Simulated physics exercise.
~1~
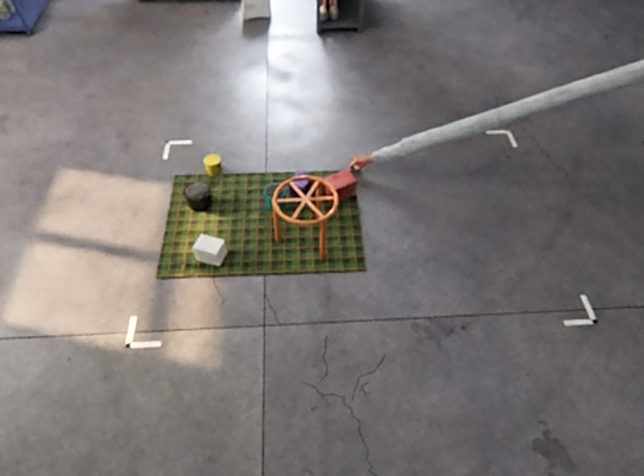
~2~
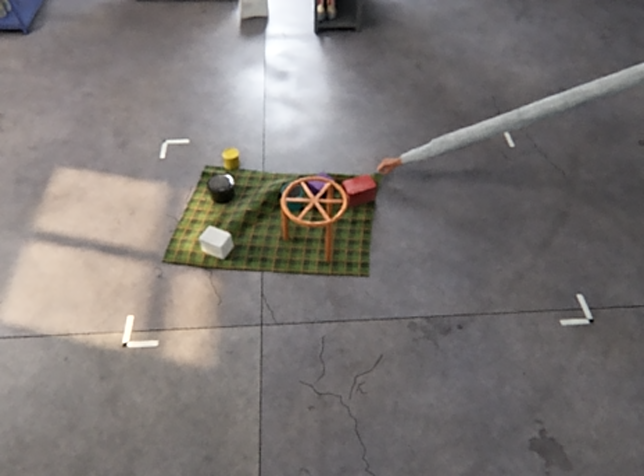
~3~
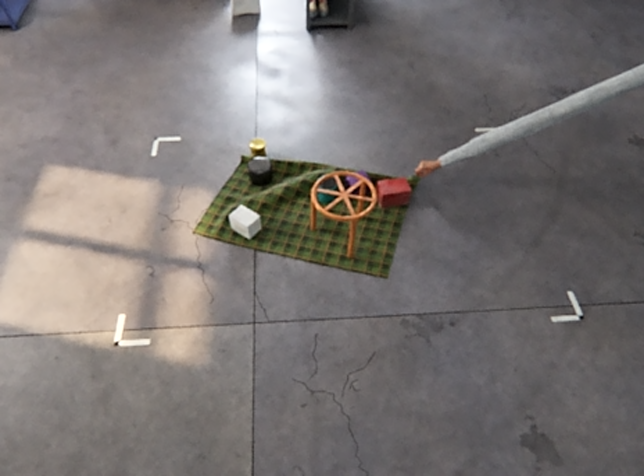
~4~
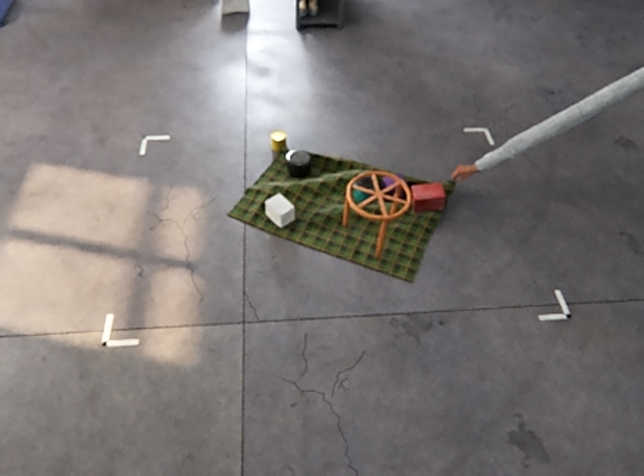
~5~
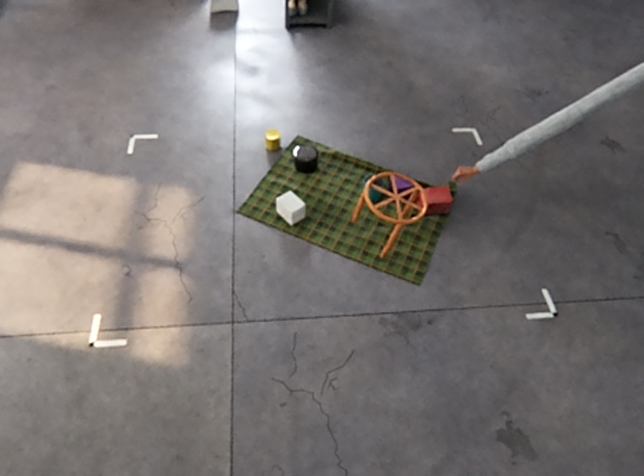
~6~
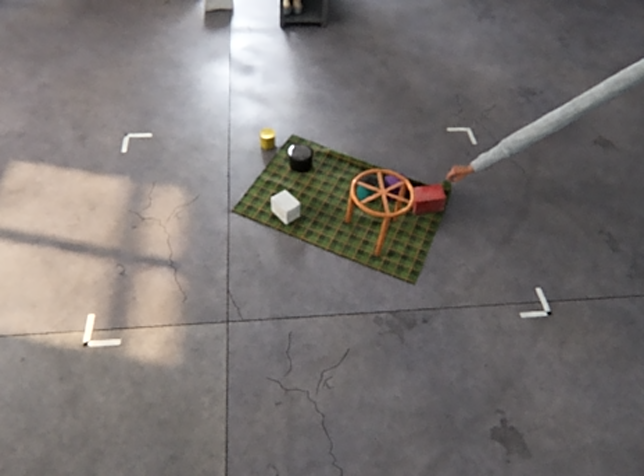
In the video, a hand at the end of a long sleeved arm drags a green checked rug rightward across a concrete floor, turning it slantwise, with an orange stool, crates, pots, a yellow bin and a white box riding along; it ends angled, the yellow bin at its upper-left edge.
